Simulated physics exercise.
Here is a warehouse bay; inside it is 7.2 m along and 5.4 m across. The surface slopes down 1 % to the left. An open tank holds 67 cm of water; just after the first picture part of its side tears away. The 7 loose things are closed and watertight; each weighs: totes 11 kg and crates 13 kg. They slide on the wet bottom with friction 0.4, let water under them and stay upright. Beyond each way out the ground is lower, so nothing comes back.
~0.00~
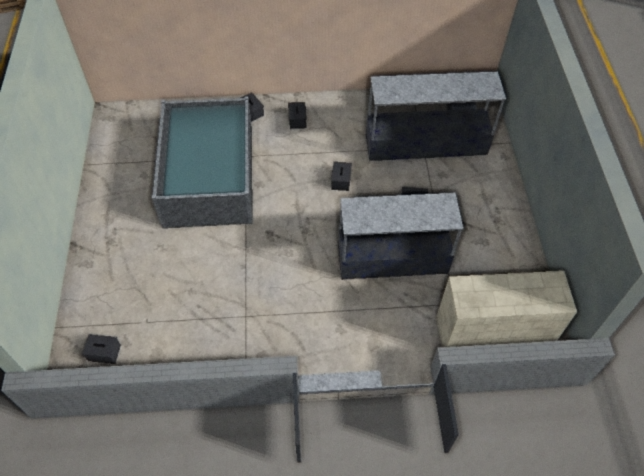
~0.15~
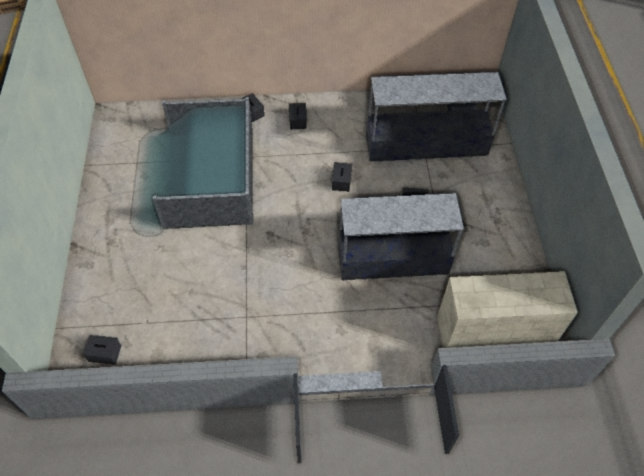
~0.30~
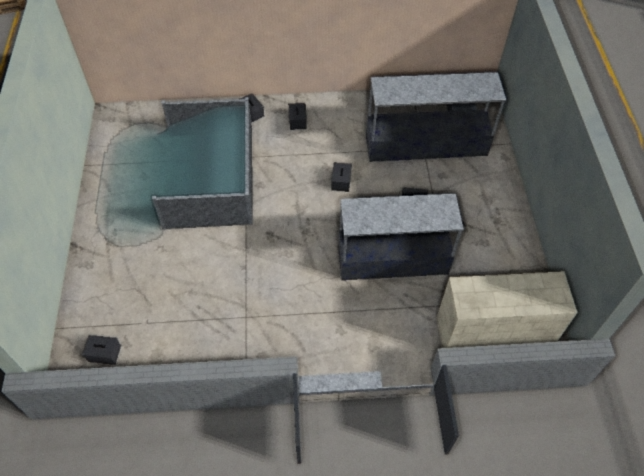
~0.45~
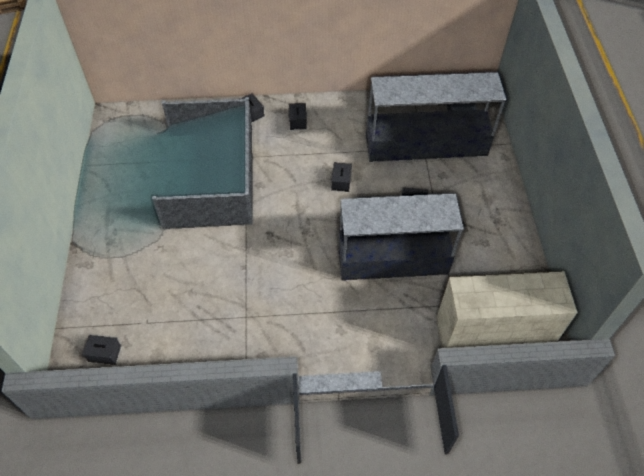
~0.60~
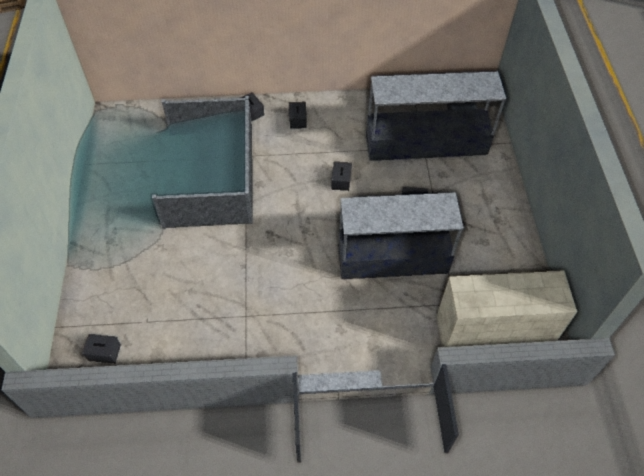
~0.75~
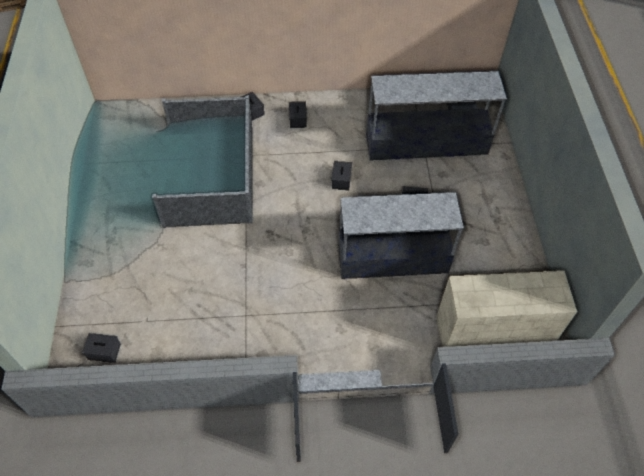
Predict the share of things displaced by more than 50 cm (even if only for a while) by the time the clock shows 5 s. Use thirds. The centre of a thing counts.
It is one to two thirds.
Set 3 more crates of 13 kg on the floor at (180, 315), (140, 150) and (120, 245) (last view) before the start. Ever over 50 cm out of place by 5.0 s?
In that order: Past it, over, more.
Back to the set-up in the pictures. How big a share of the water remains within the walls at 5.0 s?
Some 100 per cent remains.
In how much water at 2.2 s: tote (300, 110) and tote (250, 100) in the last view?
About 0 and 7 cm.
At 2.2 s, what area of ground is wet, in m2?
Some 13 m2.
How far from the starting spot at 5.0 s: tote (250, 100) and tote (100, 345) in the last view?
In that order: 350 cm, 400 cm.
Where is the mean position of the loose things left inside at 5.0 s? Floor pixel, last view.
Near (425, 185).
After 1.1 s 0 of 7 are over 50 cm from their spots; 0 afloat.
After 2.2 s 1 of 7 are over 50 cm from their spots; 1 afloat.
After 3.5 s 3 of 7 are over 50 cm from their spots; 0 afloat.
After 5.0 s 3 of 7 are over 50 cm from their spots, and 3 have been at some point; 1 afloat.
